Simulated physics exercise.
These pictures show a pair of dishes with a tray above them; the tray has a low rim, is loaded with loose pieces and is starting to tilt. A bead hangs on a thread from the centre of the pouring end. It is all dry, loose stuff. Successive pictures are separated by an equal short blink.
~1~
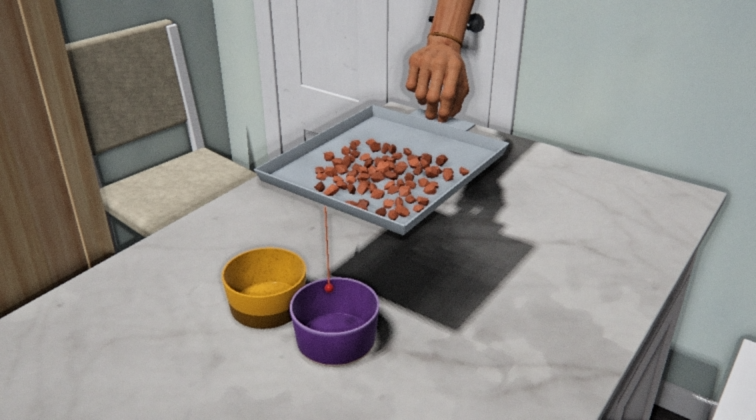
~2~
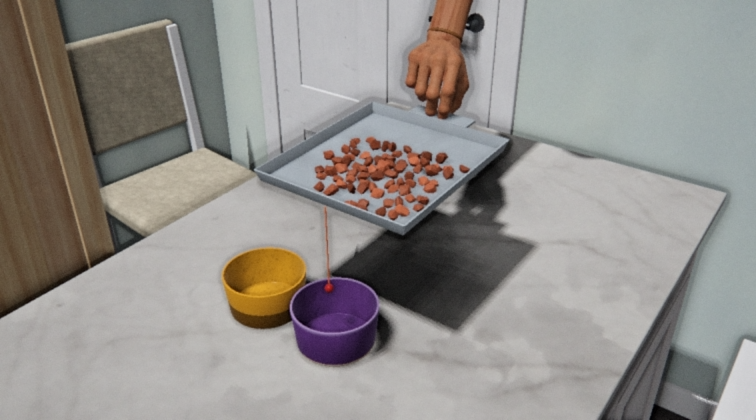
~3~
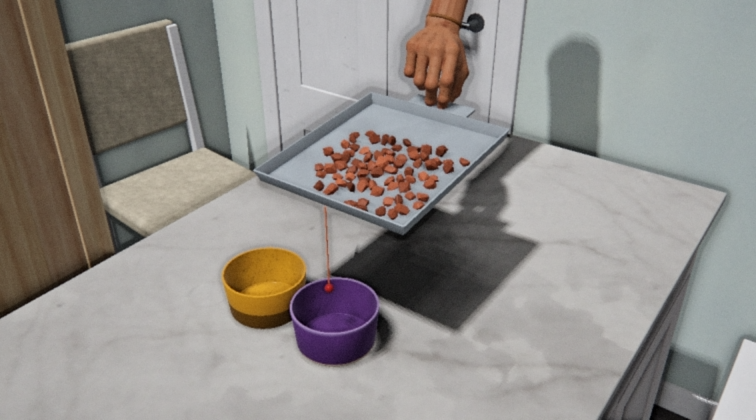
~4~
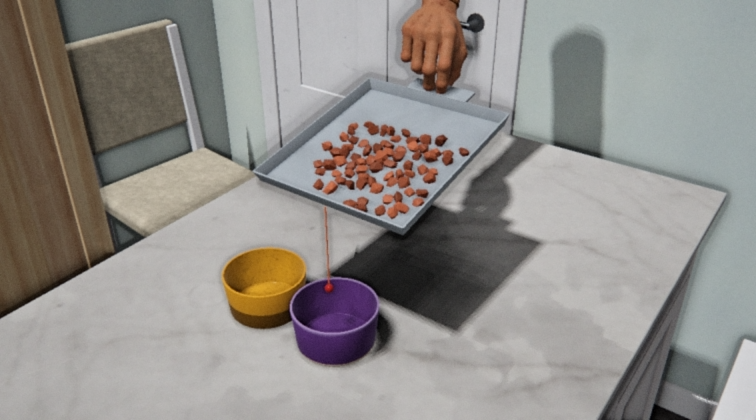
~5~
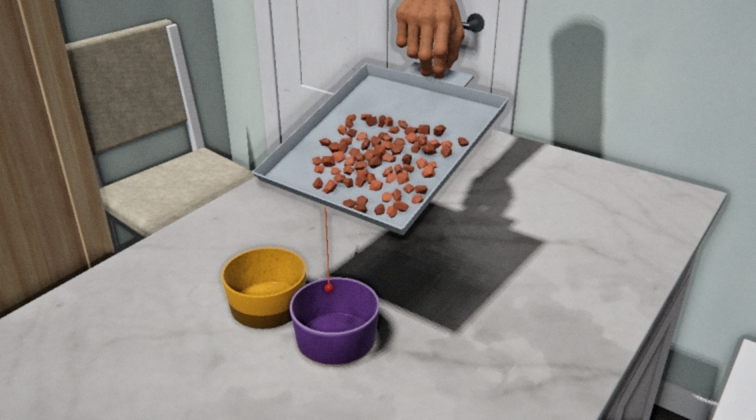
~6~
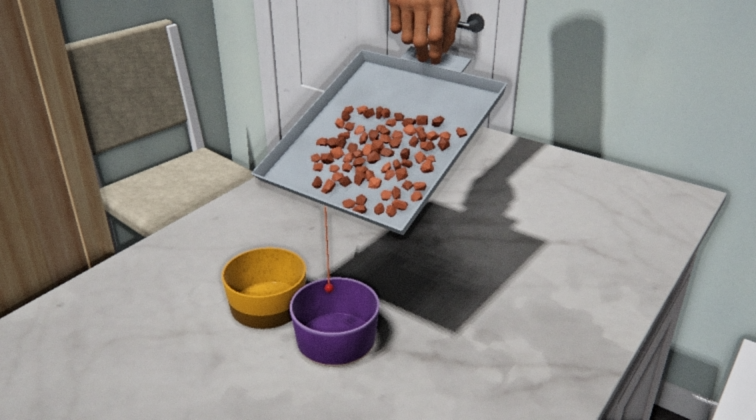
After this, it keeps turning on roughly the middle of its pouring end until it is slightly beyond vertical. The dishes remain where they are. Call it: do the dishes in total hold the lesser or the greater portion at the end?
In total they hold the lesser portion.
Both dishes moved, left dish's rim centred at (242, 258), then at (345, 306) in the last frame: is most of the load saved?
With the first shift the pair saves less than a half; with the second, less than a half.
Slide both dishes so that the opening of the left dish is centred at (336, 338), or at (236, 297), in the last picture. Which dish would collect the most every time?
It comes out as the dish further left in the first try and the dish further right in the second.
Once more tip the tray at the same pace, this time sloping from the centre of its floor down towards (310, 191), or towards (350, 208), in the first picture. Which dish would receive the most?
The left-side dish first and The right-side dish second.
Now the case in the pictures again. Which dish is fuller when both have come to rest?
Observation: The one at right.
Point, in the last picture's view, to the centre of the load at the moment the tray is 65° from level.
Near (340, 189).
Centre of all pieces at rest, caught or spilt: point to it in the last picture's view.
I'd mark it at roughly (298, 368).
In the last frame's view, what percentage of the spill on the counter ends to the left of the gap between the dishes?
It comes to near 60 percent of the spill.
Soon after the last picture, tray tipped steeply; nearly all on the tray; a stray few in the air.
A little later, tray tipped past a quarter turn; a small part on the tray; a small part in the right dish; a stray few in the left dish; about a third outside both; about a third in the air.
Later still, tray tipped past a quarter turn; about a quarter in the right dish; a small part in the left dish; about two thirds outside both.
At rest, tray tipped past a quarter turn; about a quarter in the right dish; a small part in the left dish; about two thirds outside both.
